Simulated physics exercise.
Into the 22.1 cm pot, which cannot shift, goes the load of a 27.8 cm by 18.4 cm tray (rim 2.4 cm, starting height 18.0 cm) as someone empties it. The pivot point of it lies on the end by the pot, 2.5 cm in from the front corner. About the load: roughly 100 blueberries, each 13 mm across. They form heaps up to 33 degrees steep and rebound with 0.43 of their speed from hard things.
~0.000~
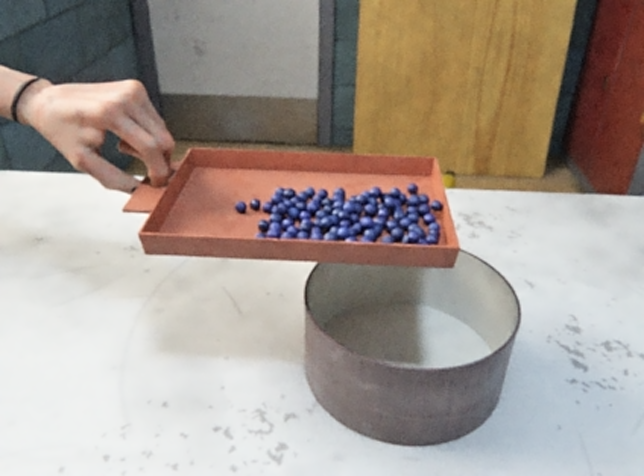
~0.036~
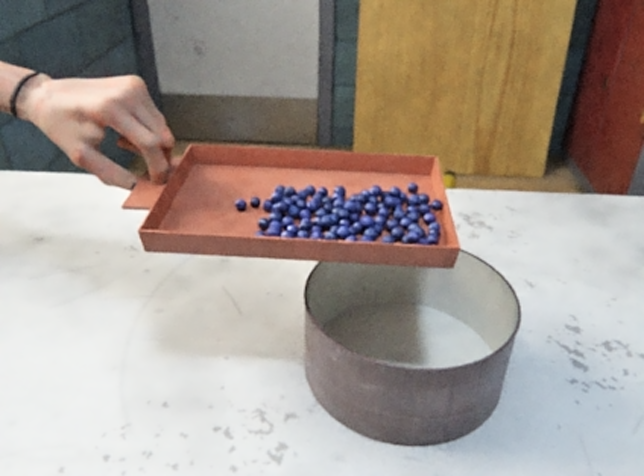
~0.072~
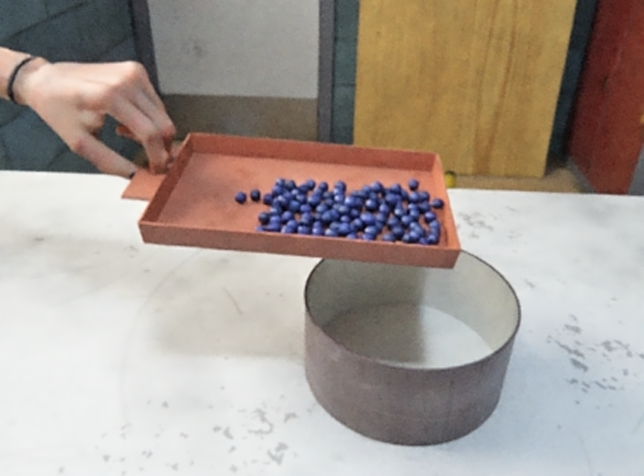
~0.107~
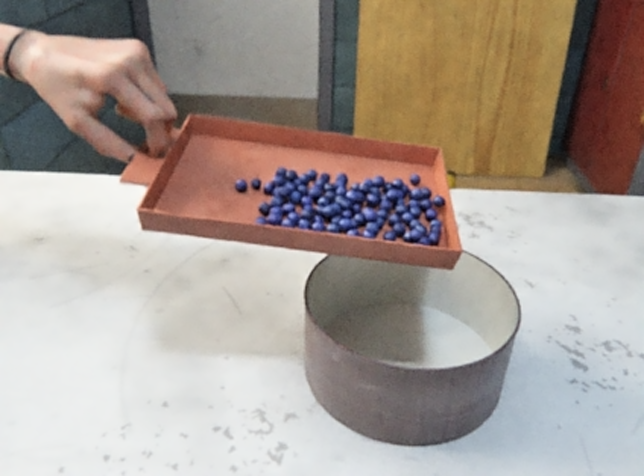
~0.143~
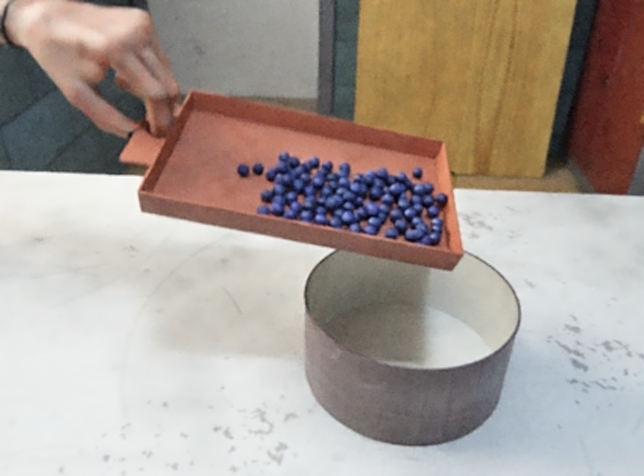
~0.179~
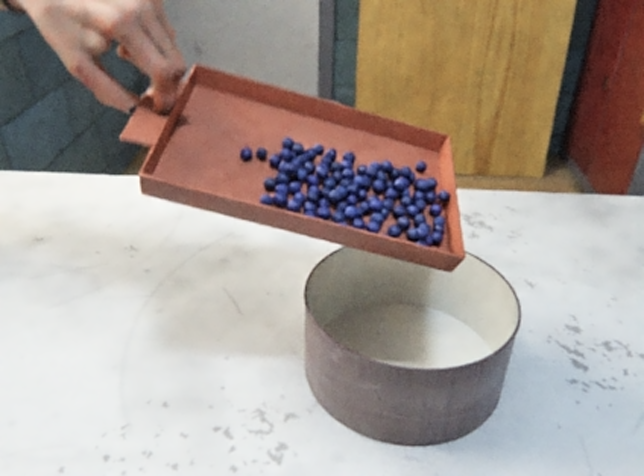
A hand raising the left end of a reddish tray of blueberries, slanting it down rightward above a round pot.
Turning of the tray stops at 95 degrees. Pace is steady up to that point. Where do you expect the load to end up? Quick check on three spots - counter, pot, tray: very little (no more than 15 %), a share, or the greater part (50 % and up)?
Counter - the greater part; pot - a share; tray - very little.
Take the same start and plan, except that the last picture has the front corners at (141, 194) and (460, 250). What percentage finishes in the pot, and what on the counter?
Per cent by place - pot 25, counter 65.
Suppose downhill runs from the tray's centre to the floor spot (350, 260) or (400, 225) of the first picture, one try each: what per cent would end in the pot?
Around 30 % for the first direction, around 50 % for the second.
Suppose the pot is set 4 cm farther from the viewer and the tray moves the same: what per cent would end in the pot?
About 0 %.
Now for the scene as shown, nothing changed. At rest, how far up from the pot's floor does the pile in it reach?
Some 1.5 cm above the floor.
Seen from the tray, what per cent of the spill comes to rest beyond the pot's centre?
About 100 per cent.
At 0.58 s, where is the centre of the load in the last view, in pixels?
Approximately (448, 196) in the final picture.
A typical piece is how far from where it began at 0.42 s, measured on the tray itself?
Displacement on the tray: About 2 cm.
After 0.42 s, tilt 57 degrees; the tray holds 100 %, the pot 0 %.
Then, at 0.58 s, tilt 83 degrees; the tray holds 95 %, the pot 0 %.
After 0.87 s, tilt 95 degrees; the tray holds 25 %, the pot 5 %.
By 2.0 s all is still; counter 65 %, pot 30 %, tray 5 %.
